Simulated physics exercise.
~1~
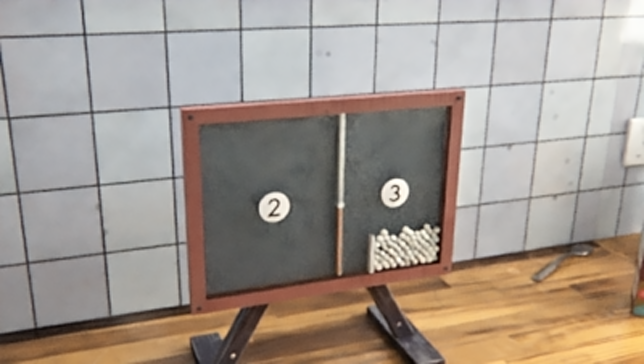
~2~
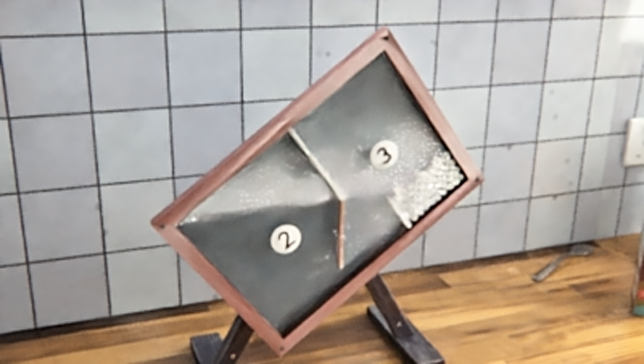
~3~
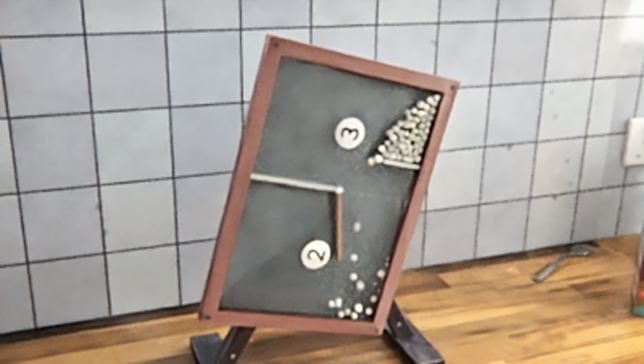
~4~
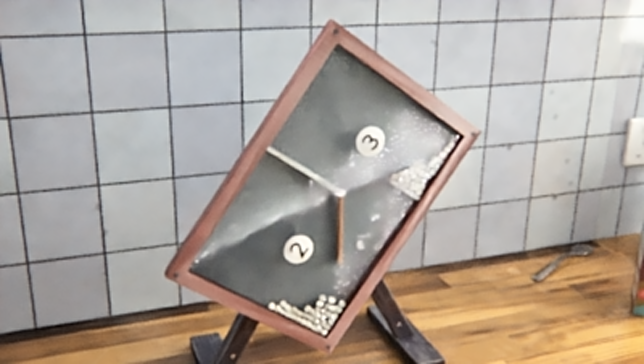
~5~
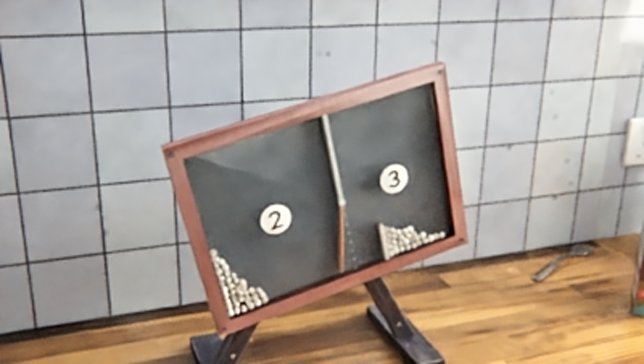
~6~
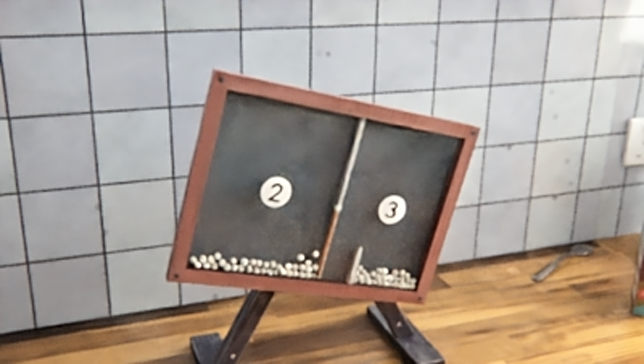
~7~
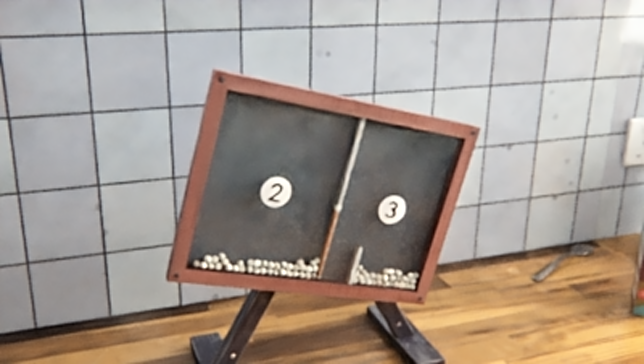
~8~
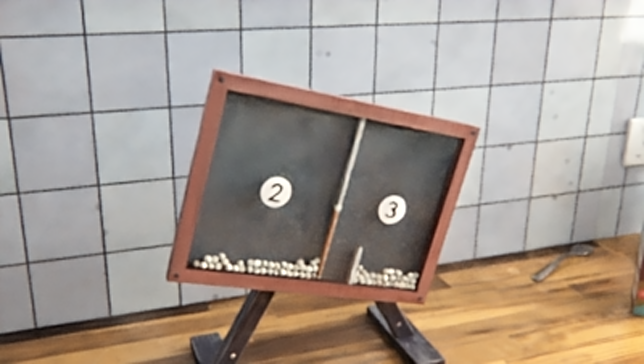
On a wooden kitchen counter, a framed dark case of small white balls tipped steeply anticlockwise, spilling some from the right side into the left, then swung back past level and stopped tilted slightly clockwise, with balls resting along the bottom of both sides.
